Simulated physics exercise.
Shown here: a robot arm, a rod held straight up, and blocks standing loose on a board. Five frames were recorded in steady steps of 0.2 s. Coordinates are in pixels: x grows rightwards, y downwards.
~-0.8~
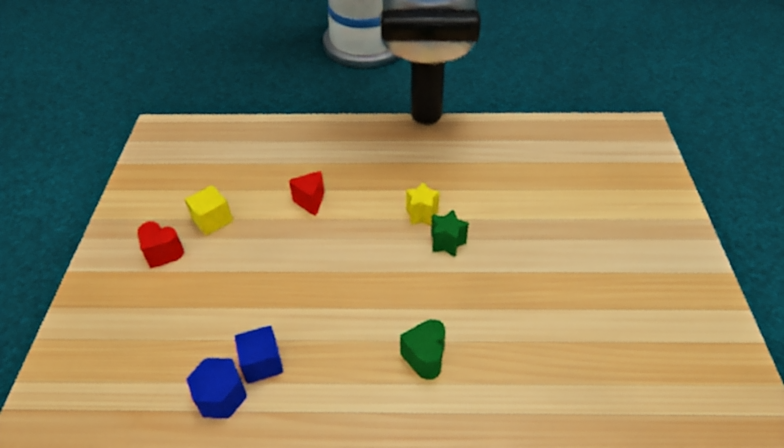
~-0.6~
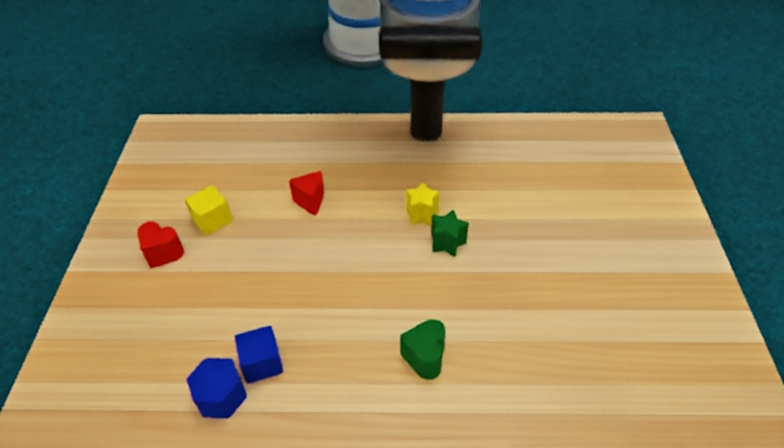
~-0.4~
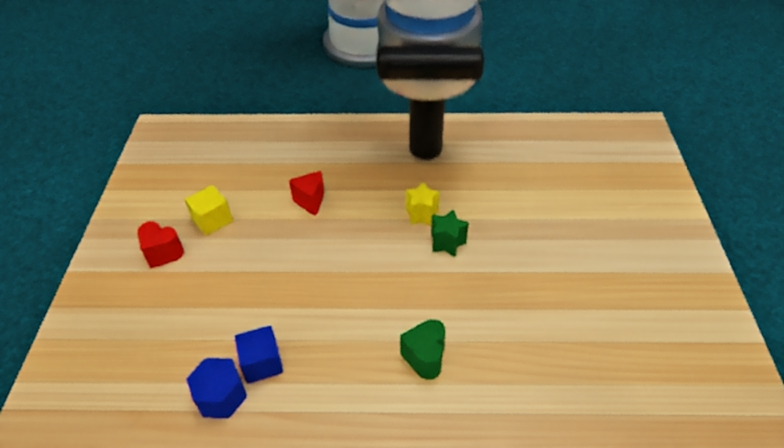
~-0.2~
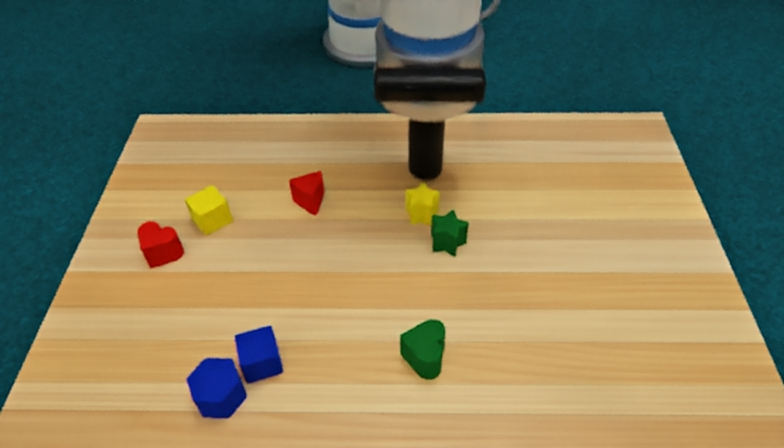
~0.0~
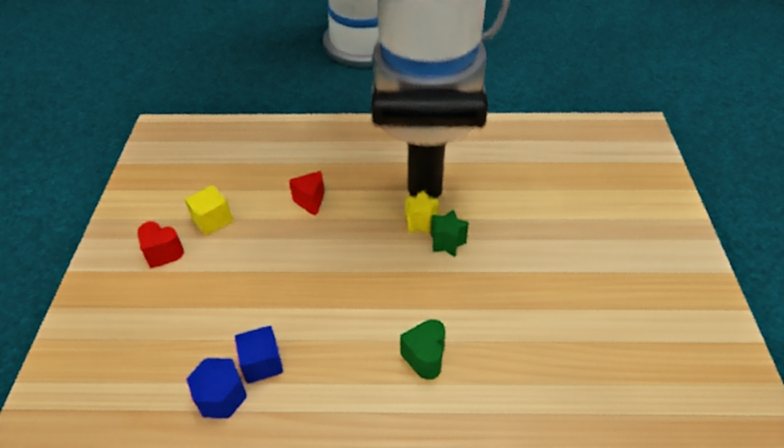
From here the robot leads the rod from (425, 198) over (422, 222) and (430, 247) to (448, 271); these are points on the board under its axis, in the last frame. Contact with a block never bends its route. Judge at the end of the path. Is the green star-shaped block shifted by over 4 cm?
Going by the path, yes.
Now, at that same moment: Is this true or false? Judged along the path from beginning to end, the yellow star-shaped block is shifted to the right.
True - the claim holds.
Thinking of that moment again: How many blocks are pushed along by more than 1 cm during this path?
Blocks moved: Two.
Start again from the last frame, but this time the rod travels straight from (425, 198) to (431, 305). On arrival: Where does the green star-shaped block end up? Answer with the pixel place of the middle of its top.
My best guess is (465, 253).
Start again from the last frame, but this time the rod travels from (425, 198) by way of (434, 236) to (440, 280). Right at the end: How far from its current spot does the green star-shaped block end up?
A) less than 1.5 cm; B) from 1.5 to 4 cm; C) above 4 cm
Option C.
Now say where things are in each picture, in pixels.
Rod tip (427, 115); block tops, yellow star-shaped block (422, 195); green heart block (426, 339); green star-shaped block (449, 223), in the first picture.
Rod (426, 131); blocks unchanged, in the second picture.
Rod (426, 149); blocks unchanged, in the third picture.
Rod (425, 168); blocks unchanged, in the fourth picture.
Rod (425, 189); yellow star-shaped block (421, 203); green heart block (426, 339); green star-shaped block (449, 223), in the fifth picture.
On the path given first. One third of the way, rod (422, 215); yellow star-shaped block (417, 230); green star-shaped block (451, 230), turned 45° anticlockwise.
Two thirds of the way, rod (430, 240); yellow star-shaped block (418, 255), turned 25° clockwise; green star-shaped block (462, 242), turned 105° anticlockwise.
At the end, rod (449, 263); yellow star-shaped block (422, 266), turned 85° clockwise; green heart block in place; green star-shaped block (485, 256), turned 130° anticlockwise.
